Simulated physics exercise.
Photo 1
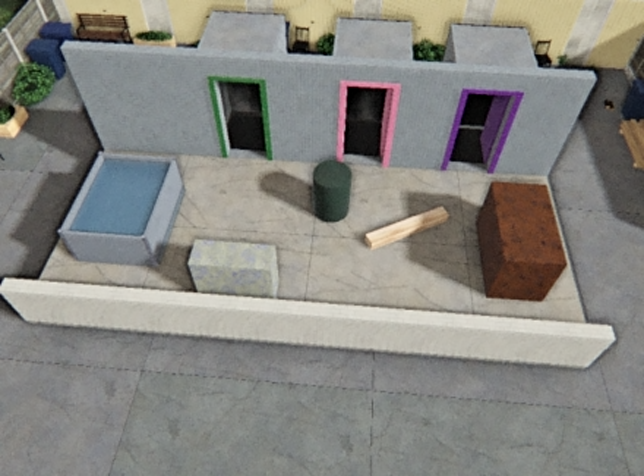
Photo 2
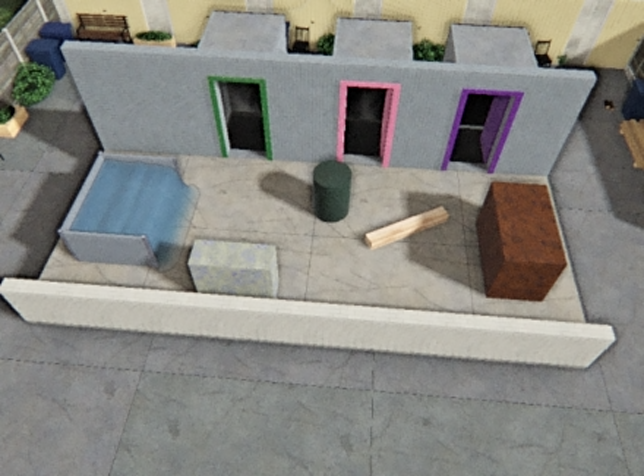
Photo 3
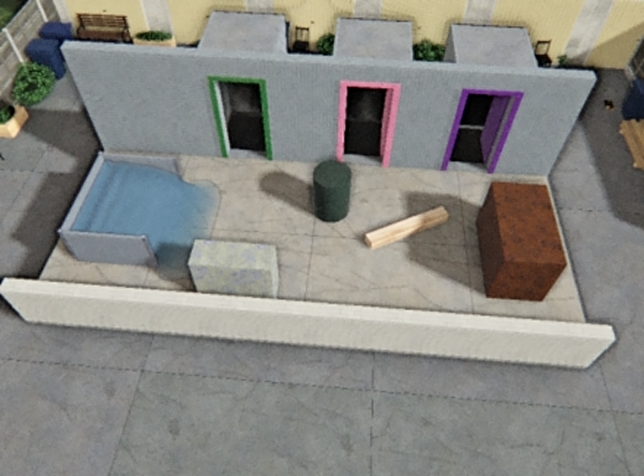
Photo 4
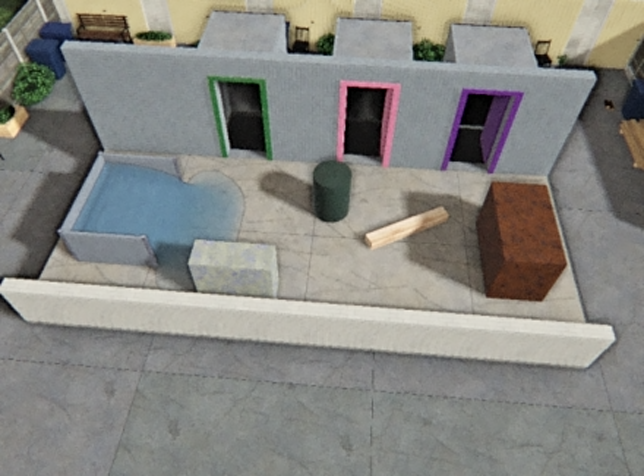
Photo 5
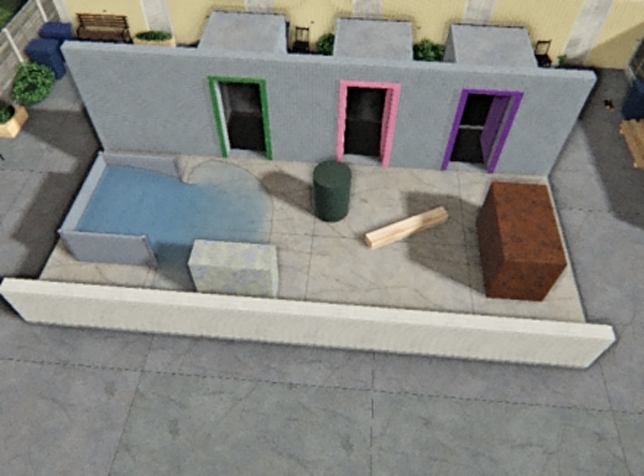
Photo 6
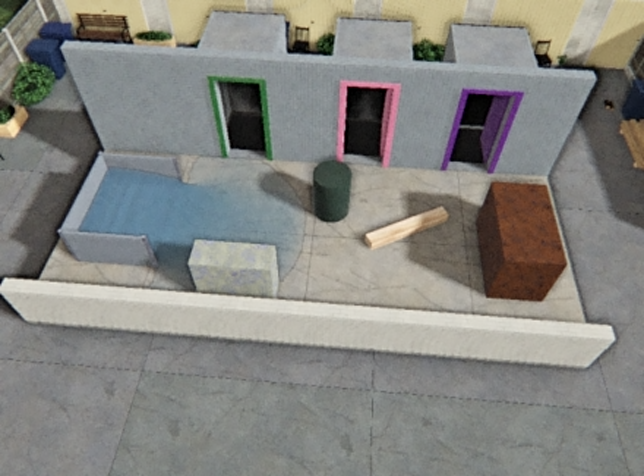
In a narrow lane with three coloured doorways, an open tank of still water gave way on its right side, and the water poured out and spread rightward across the paving, past the pale block.
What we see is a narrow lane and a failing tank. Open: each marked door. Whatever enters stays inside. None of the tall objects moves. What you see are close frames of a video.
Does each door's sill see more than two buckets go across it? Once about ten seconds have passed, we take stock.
As I see it, purple door: Over two pails; green door: Over two pails; pink door: Over two pails.
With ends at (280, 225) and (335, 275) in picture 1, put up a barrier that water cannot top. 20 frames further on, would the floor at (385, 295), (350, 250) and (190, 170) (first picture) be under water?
Lab note - point 1: Inundated; point 2: Inundated; point 3: Parched.
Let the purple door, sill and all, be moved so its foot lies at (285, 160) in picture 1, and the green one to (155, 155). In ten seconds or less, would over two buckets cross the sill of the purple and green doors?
I'd say the purple door beats the mark and the green door remains short of it.
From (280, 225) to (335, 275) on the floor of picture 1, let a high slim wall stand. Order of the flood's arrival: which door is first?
I'd pick the one in green.
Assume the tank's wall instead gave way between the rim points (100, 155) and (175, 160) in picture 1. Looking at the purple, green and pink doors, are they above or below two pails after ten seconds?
Purple door: Below, green door: Above, pink door: Below.
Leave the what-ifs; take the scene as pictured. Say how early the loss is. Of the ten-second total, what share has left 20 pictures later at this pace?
About 20 per cent.
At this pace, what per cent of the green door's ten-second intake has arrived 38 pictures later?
Around 90 in a hundred.
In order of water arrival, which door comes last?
From what the pictures show, it's the one in purple.
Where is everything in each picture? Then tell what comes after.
In the first picture, still water in the open tank at (122, 196).
In the second picture, water pours out at (165, 215) and has run to (159, 269).
In the third picture, water pours out at (166, 217) and has run to (208, 184).
In the fourth picture, the front is at a hidden place, out from the gap at (167, 218).
In the fifth picture, the front is at a hidden place, out from the gap at (167, 218).
In the sixth picture, the front is at (296, 253), out from the gap at (167, 219).
A moment on, water covers 45 % of the floor; the purple door not reached, the green door under two buckets in, the pink door wet at the sill, nothing in.
Next, water covers 65 % of the floor; the purple door wet at the sill, nothing in, the green door over two buckets in, the pink door under two buckets in.
Then, water covers 80 % of the floor; the purple door under two buckets in, the green door over two buckets in, the pink door over two buckets in.
Later, water covers 85 % of the floor; the purple door over two buckets in, the green door over two buckets in, the pink door over two buckets in.
In the end, water covers 90 % of the floor; the purple door over two buckets in, the green door over two buckets in, the pink door over two buckets in.
